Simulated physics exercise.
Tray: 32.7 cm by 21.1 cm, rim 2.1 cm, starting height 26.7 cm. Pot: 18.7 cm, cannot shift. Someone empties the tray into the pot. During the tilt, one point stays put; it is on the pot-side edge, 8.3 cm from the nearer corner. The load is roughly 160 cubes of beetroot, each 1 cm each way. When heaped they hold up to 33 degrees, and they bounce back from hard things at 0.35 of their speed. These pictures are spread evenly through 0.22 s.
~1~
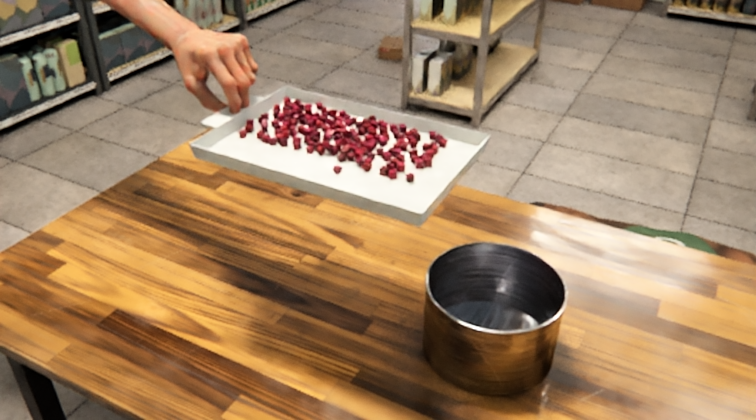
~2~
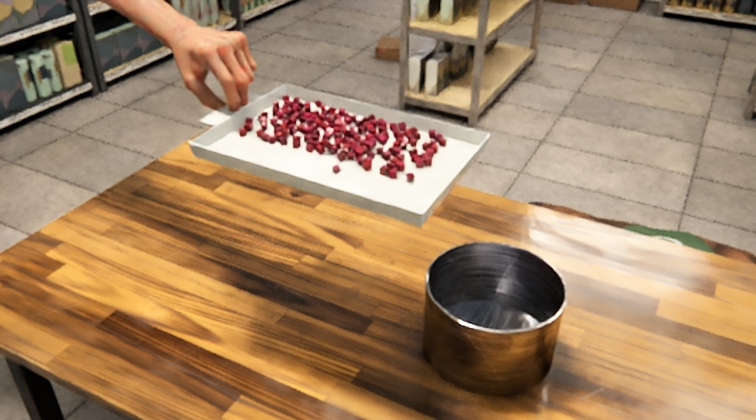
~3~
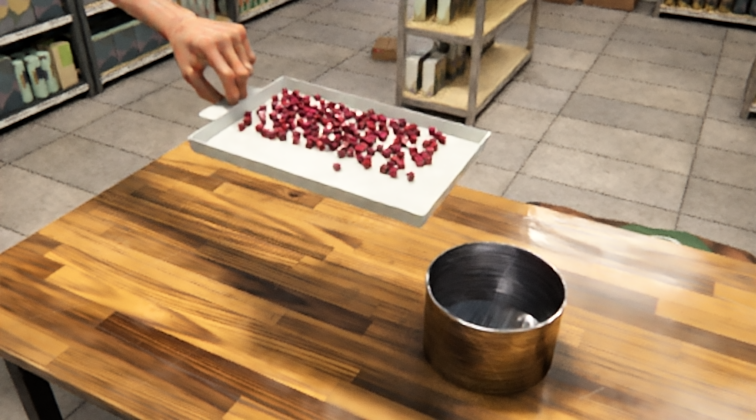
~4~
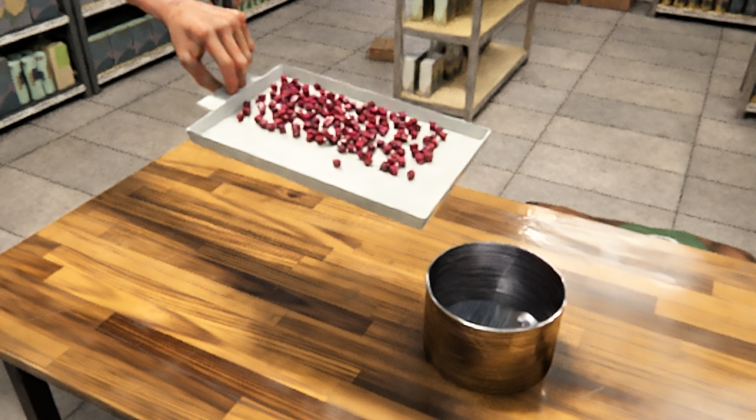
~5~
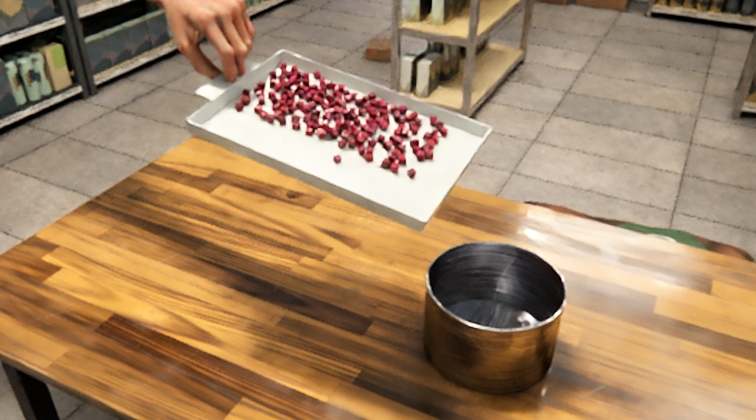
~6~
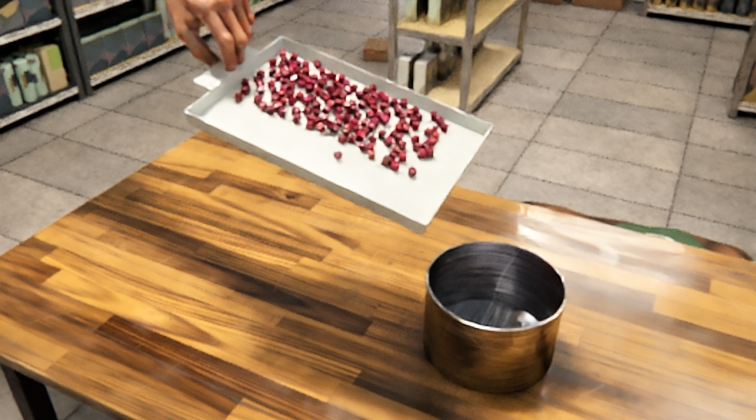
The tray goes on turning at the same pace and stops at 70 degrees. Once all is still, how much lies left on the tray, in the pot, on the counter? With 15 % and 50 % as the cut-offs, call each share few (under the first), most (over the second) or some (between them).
My estimate: Tray: Some, pot: Few, counter: Most.
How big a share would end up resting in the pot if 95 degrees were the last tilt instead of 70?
I'd put it at close to 5 per cent.
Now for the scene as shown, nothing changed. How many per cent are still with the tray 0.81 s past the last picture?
It works out to near 35 per cent of the load.
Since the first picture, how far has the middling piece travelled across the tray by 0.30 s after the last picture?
Displacement on the tray: About 1 cm.
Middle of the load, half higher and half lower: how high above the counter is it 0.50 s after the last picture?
About 32 centimetres.
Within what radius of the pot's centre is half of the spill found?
I'd say around 24 centimetres.
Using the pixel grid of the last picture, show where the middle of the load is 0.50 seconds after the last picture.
(408, 168), roughly.
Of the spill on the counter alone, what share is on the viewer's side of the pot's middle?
Roughly 100 percent of the spill.
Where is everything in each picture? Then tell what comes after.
The first frame shows tray tilt 0 degrees, front corners at (193, 143) and (420, 211); middle of the pieces at (346, 133); pot at (495, 283).
The second frame shows tray tilt 1 degrees, front corners at (192, 142) and (421, 211); middle of the pieces at (345, 131).
The third frame shows tray tilt 3 degrees, front corners at (191, 137) and (422, 213); middle of the pieces at (345, 127).
The fourth frame shows tray tilt 7 degrees, front corners at (190, 129) and (423, 216), lowest corner right front; middle of the pieces at (345, 120).
The fifth frame shows tray tilt 11 degrees, front corners at (189, 120) and (424, 219), lowest corner right front; middle of the pieces at (345, 112).
The sixth frame shows tray tilt 15 degrees, front corners at (188, 111) and (425, 222), lowest corner right front; middle of the pieces at (346, 105); pot at (496, 282).
Then, 0.30 s after the last picture, tilt 42 degrees; the tray holds 100 %, the pot 0 %.
Then, 0.50 s after the last picture, tilt 60 degrees; the tray holds 100 %, the pot 0 %.
Then, 0.81 s after the last picture, tilt 70 degrees; the tray holds 35 %, the pot 0 %.
In the end, tray 30 %, pot 0 %, counter 70 %.
